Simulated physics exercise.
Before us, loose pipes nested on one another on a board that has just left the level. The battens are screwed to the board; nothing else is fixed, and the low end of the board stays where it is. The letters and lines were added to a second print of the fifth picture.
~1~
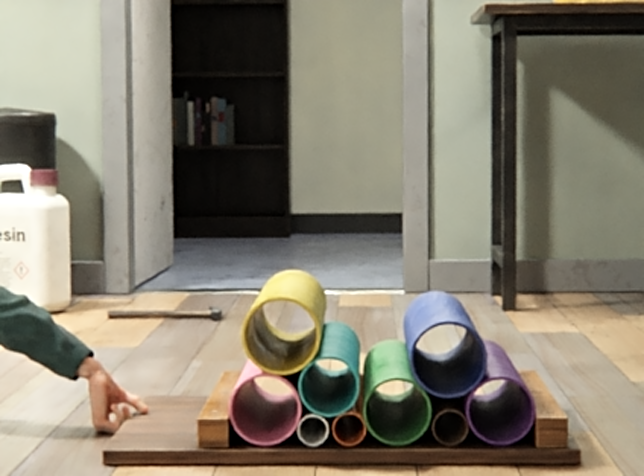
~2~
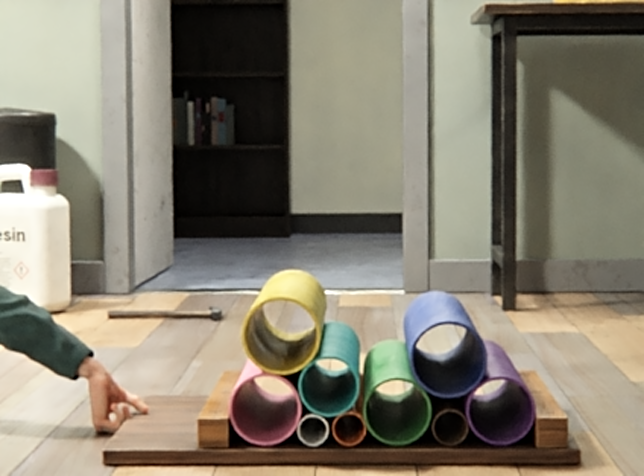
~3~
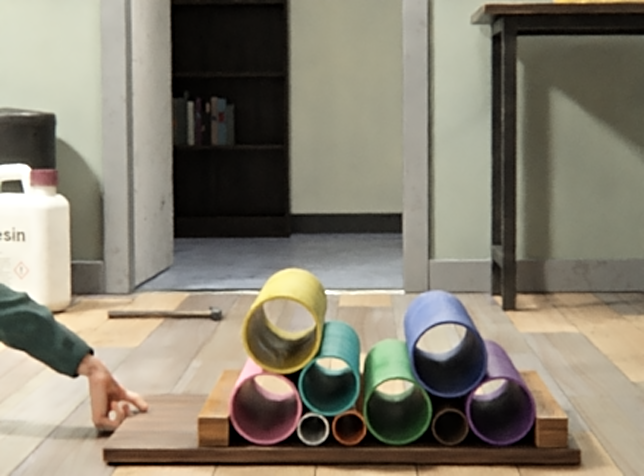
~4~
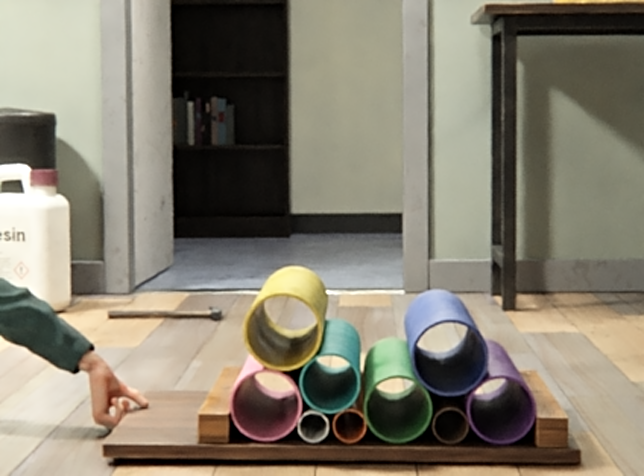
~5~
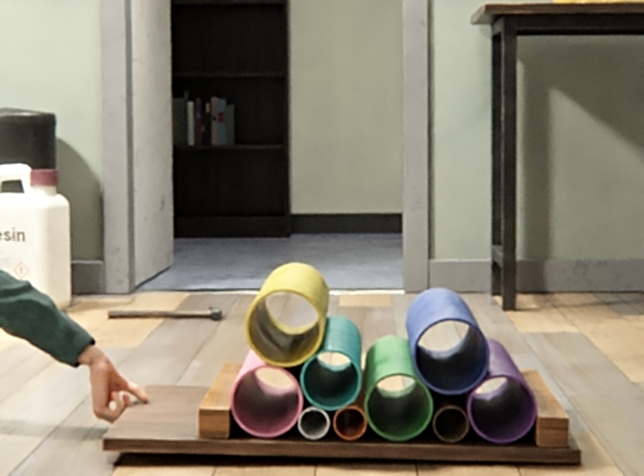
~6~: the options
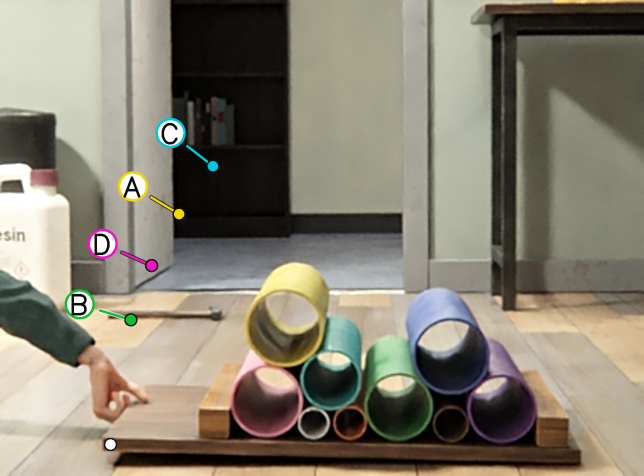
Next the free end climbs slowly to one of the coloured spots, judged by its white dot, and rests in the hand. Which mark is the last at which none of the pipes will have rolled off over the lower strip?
It can be raised to C.
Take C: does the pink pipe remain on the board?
The pink pipe: Yes.
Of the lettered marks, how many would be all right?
Four of the four.
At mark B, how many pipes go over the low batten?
With B, none.
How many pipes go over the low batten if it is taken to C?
It comes to none.
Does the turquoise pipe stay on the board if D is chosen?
Yes.
On the marked copy, A at (179, 214); B at (131, 320); C at (213, 166); D at (151, 266); the white dot at (110, 444).
With C. Early on, board at 20°.
Further on, board at 38°.
At the end, board at 38°, none over the low batten.
As for the rest, A none over the low batten; B none over the low batten; D none over the low batten.
